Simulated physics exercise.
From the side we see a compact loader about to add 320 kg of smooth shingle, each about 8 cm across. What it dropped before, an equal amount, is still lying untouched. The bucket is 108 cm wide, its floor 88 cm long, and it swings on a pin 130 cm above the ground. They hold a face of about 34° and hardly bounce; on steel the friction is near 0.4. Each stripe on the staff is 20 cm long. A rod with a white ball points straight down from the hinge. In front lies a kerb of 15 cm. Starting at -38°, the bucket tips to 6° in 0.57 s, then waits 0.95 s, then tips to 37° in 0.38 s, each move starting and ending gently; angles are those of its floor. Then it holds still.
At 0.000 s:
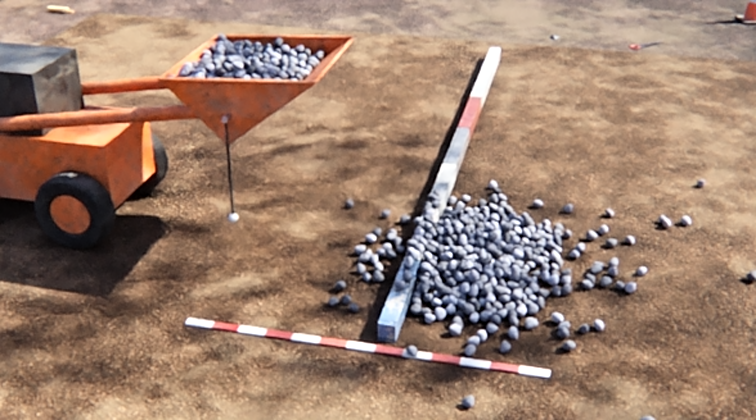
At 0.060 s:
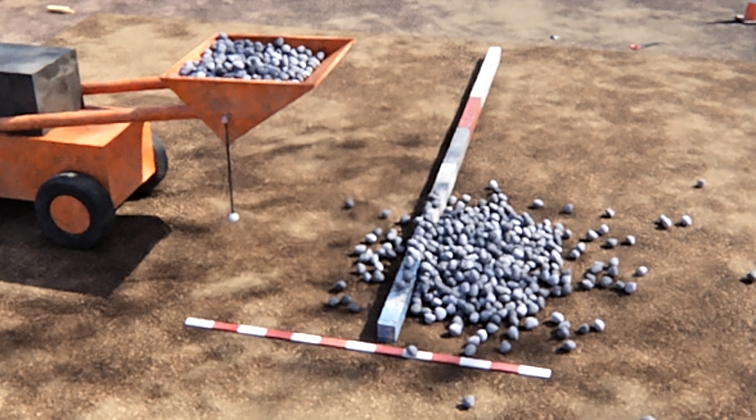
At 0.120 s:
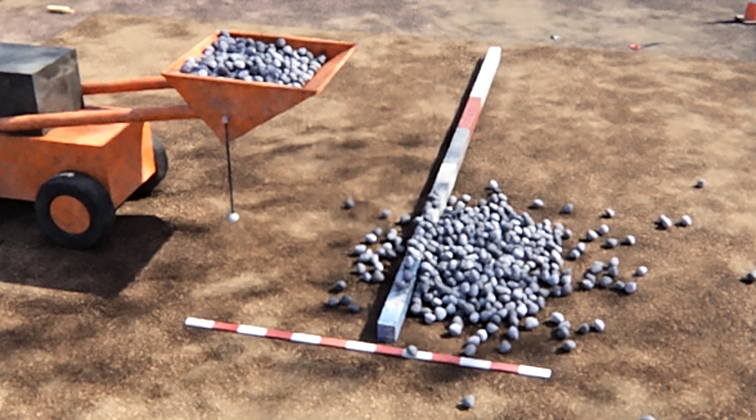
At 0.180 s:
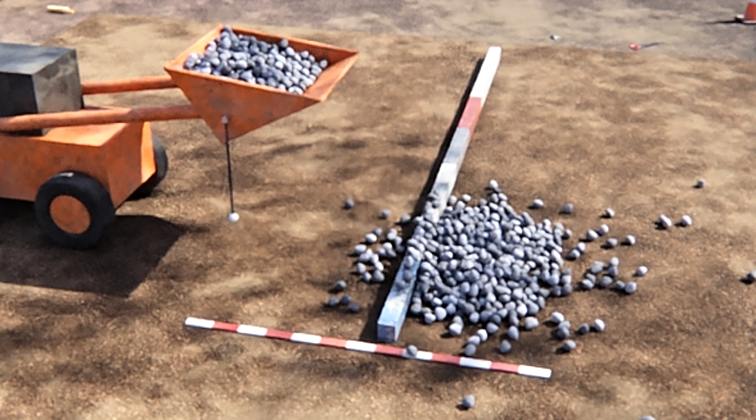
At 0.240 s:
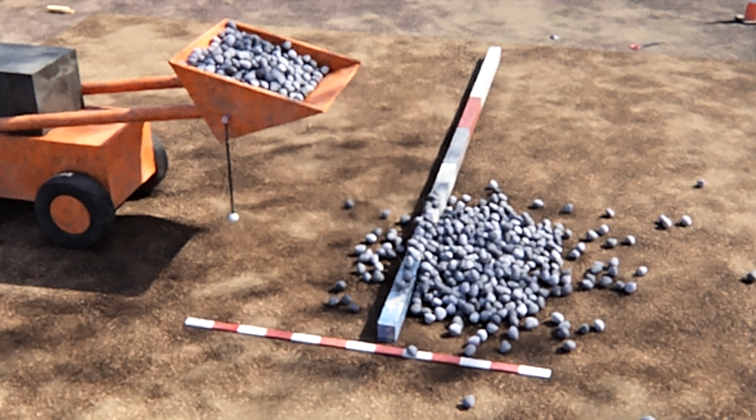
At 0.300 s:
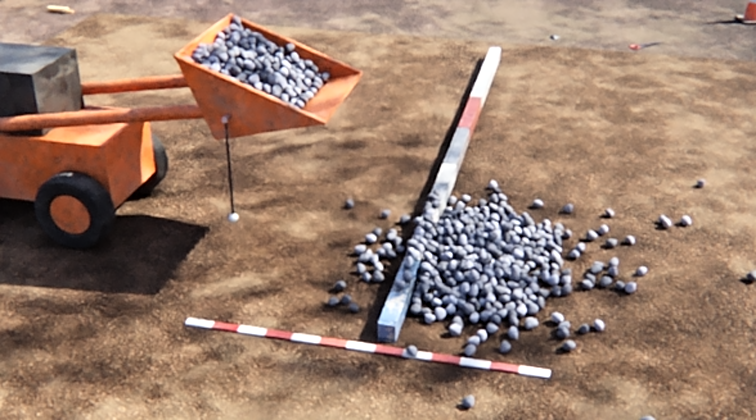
The loader's orange bucket, full of gray stones, slowly tilts forward to the right.
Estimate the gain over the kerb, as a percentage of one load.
About 2 per cent.
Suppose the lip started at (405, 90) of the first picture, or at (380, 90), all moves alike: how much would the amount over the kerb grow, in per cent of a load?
First some 80, then 55 per cent.
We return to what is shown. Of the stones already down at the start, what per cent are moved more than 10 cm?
About 0 per cent.
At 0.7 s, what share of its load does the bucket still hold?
Roughly 100 per cent is still inside.
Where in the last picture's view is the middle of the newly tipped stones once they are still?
Near (373, 239).
After 0.4 s the floor is at -1°; in per cent of one load, 100 in the bucket, 10 on this side of the kerb, 90 over the kerb; the foremost stones are at (688, 268).
After 0.7 s the floor is at 6°; in per cent of one load, 100 in the bucket, 10 on this side of the kerb, 90 over the kerb; the foremost stones are at (688, 268).
After 2.3 s the floor is at 37°; in per cent of one load, 17 in the bucket, 93 on this side of the kerb, 91 over the kerb; the foremost stones are at (688, 268).
After 4.9 s the floor is at 37°; in per cent of one load, 0 in the bucket, 108 on this side of the kerb, 92 over the kerb; the foremost stones are at (688, 268). Net gain over the kerb, 2.
